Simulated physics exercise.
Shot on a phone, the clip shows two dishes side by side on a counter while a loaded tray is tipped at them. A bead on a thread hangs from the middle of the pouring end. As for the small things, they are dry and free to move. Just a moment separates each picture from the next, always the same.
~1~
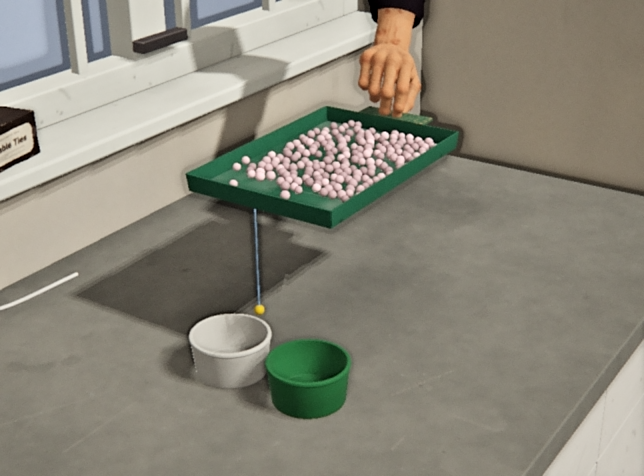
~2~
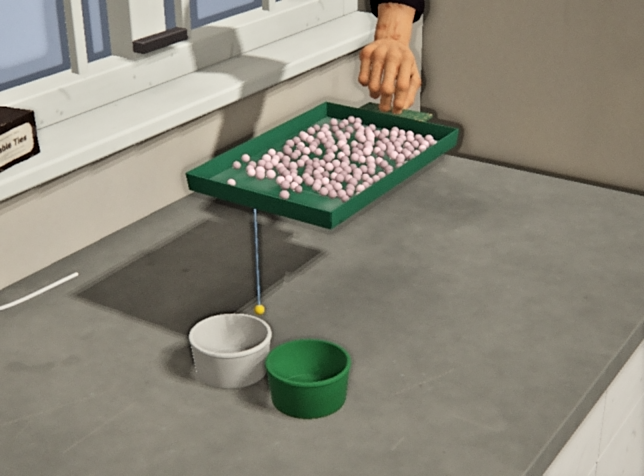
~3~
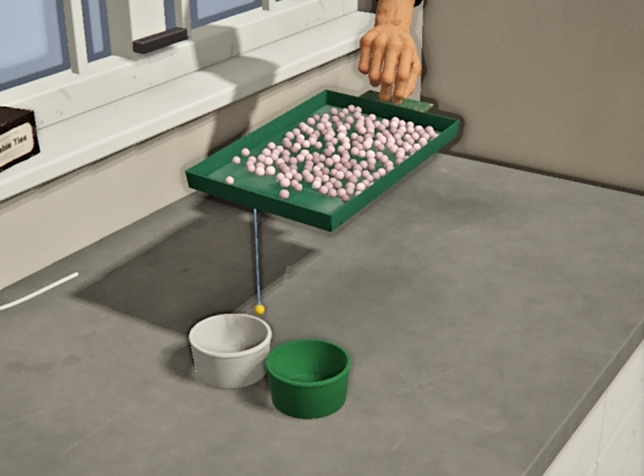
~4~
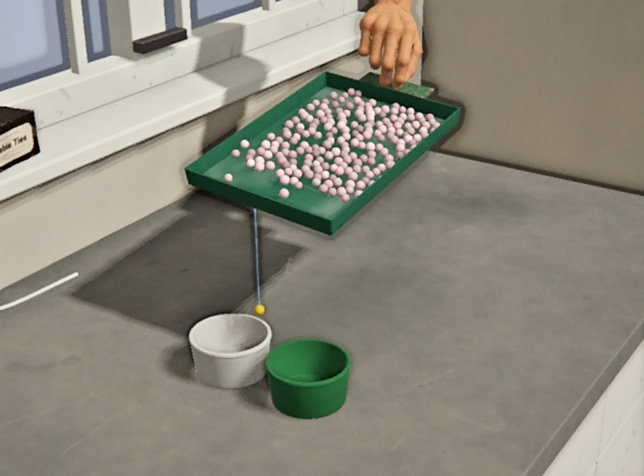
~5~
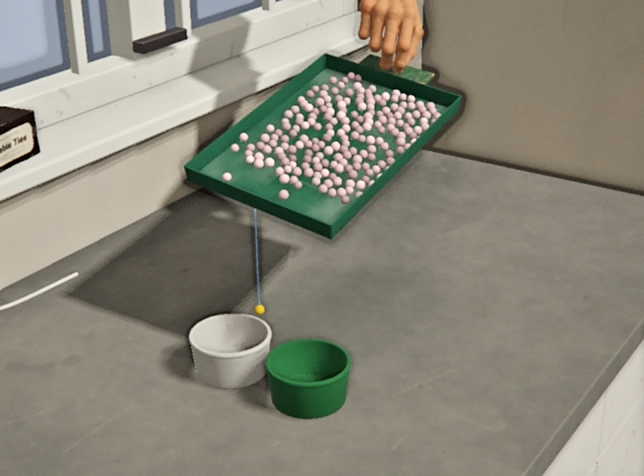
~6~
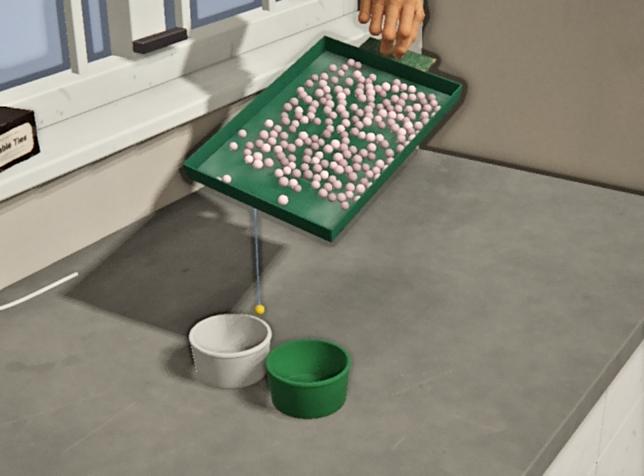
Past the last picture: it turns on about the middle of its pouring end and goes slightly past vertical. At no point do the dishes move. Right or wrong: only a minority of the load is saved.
Wrong, most of it is saved.
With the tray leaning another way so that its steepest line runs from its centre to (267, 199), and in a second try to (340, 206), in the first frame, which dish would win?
It would be the left-side one to begin with, and after that the right-side one.
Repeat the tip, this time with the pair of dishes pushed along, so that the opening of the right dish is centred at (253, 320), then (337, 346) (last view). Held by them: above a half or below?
At the first place the smaller part, at the second most of it.
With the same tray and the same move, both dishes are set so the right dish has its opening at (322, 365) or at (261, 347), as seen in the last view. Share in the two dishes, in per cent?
Around 70 and around 10 per cent, in that order.
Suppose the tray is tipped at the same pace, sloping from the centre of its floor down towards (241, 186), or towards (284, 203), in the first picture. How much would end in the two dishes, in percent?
Shares: 0 %, then 60 %.
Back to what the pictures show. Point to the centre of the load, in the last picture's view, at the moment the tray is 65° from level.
Near the pixel (322, 214).
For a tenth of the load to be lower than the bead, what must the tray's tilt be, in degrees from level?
70°.
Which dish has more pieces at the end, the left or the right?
Pick: The one placed right.
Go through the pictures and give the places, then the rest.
In the first picture, corners of the pouring end near (188, 173) and (331, 210), level; middle of the load near (341, 158), sugar pearls; left dish near (207, 366); right dish near (285, 395); bead on its thread near (259, 310).
In the second picture, corners of the pouring end near (188, 173) and (331, 211), level; middle of the load near (341, 156).
In the third picture, corners of the pouring end near (188, 171) and (331, 214), tipped barely, lowest at the right corner; middle of the load near (341, 150).
In the fourth picture, corners of the pouring end near (187, 168) and (331, 219), tipped a little, lowest at the right corner; middle of the load near (341, 141).
In the fifth picture, corners of the pouring end near (187, 165) and (331, 223), tipped clearly, lowest at the right corner; middle of the load near (341, 133).
In the sixth picture, corners of the pouring end near (186, 163) and (331, 228), tipped clearly, lowest at the right corner; middle of the load near (341, 129), all but a few on the move; left dish near (207, 366); right dish near (285, 395).
Shortly afterwards, tray tipped steeply; the bulk on the tray; only a few in the right dish; a little in the air.
Next, tray tipped past a quarter turn; near a quarter on the tray; near half in the right dish; near a quarter outside both; a little in the air.
Some moments later, tray tipped past a quarter turn; near two thirds in the right dish; near a third outside both.
In the end, tray tipped past a quarter turn; near two thirds in the right dish; none at all in the left dish; near a third outside both.
